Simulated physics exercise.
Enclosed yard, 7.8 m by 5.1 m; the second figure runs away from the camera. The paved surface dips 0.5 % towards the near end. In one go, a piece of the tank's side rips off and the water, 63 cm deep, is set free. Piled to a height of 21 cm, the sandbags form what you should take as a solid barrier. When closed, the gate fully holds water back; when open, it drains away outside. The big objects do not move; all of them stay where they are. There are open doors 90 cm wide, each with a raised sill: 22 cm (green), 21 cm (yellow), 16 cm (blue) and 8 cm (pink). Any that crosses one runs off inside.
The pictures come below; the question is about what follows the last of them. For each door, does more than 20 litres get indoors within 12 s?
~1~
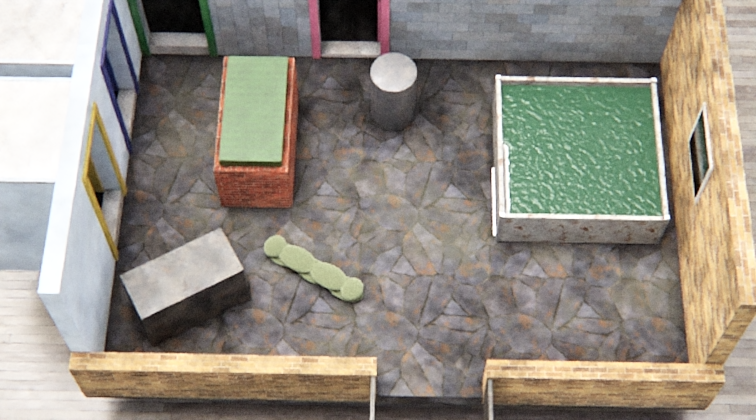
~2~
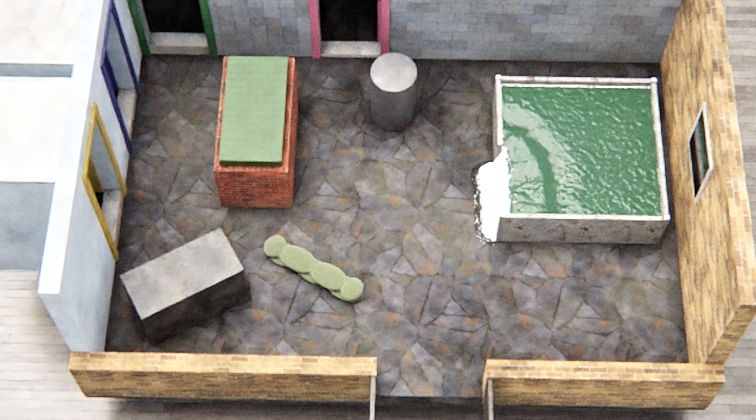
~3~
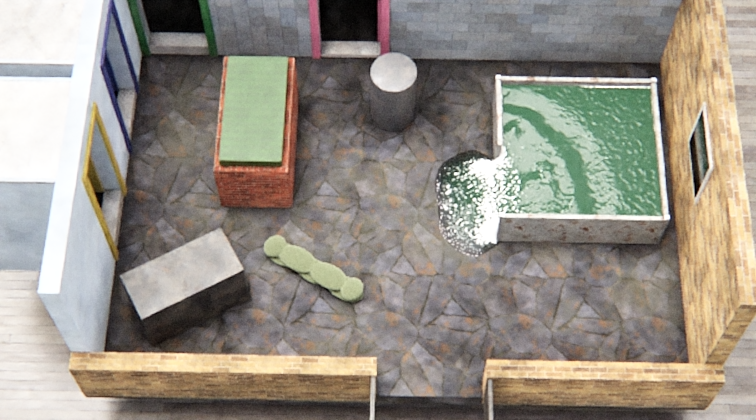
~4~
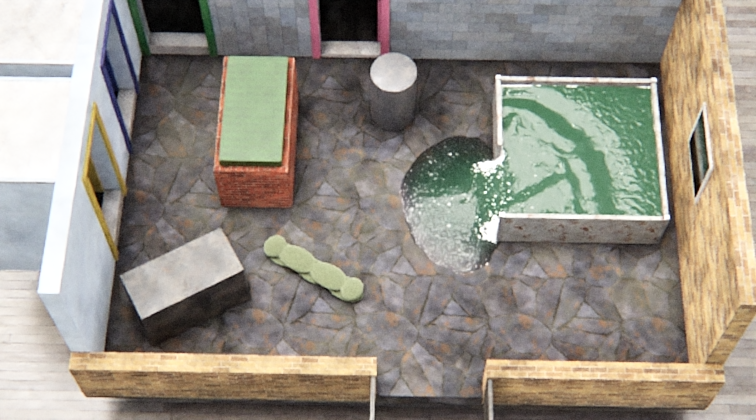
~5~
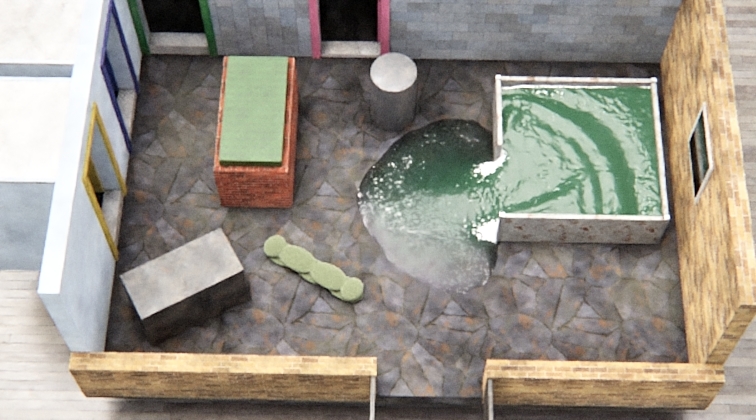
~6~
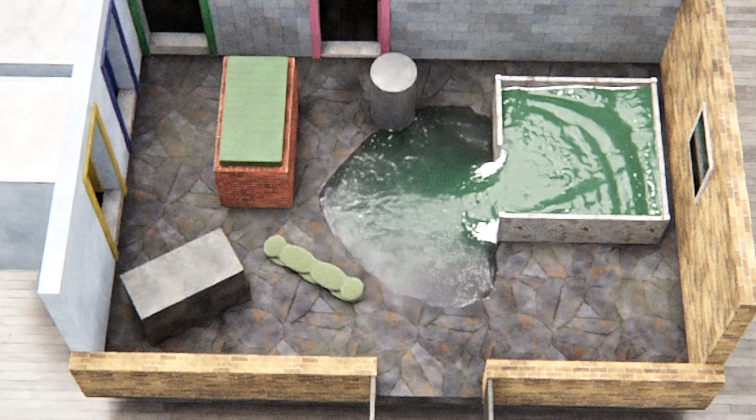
At the end, green door: Within the limit. Yellow door: Within the limit. Blue door: Within the limit. Pink door: Past the limit.
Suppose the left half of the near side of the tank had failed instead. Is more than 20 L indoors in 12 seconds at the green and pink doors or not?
At green the amount is beneath the mark, while at pink it is beneath the mark.
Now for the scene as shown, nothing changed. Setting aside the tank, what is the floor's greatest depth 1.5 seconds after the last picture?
Max around 33 cm.
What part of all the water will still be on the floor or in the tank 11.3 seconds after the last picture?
Remaining: Roughly 82 %.
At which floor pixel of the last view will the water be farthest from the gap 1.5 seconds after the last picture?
Near (114, 285).
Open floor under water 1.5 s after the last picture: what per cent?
Close to 40 in a hundred.
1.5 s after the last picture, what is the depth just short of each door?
Readings (cm): Green = 0; yellow = 13; blue = 0; pink = 7.
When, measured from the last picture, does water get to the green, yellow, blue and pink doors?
So, green at 2.4 s, then yellow at 1.1 s, blue at 2.2 s, and pink at 1.4 s.
Then, 0.7 s after the last picture water covers 25 % of the floor and is deepest (38 cm) near (493, 211); green door not reached, yellow door not reached, blue door not reached, pink door not reached.
Then, 1.5 s after the last picture water covers 40 % of the floor and is deepest (33 cm) near (301, 230); green door not reached, yellow door 13 cm at the sill, 0 L in, blue door not reached, pink door 7 cm at the sill, 0 L in.
Then, 2.8 s after the last picture water covers 60 % of the floor and is deepest (28 cm) near (130, 373); green door 2 cm at the sill, 0 L in, yellow door 16 cm at the sill, 0 L in, blue door 3 cm at the sill, 0 L in, pink door 16 cm at the sill, 32 L in.
Then, 6.3 s after the last picture water covers 75 % of the floor and is deepest (13 cm) near (297, 289); green door 11 cm at the sill, 0 L in, yellow door 12 cm at the sill, 0 L in, blue door 11 cm at the sill, 0 L in, pink door 12 cm at the sill, 120 L in.
Then, 11.3 s after the last picture water covers 90 % of the floor and is deepest (12 cm) near (104, 359); green door 10 cm at the sill, 0 L in, yellow door 10 cm at the sill, 0 L in, blue door 9 cm at the sill, 0 L in, pink door 8 cm at the sill, 137 L in.
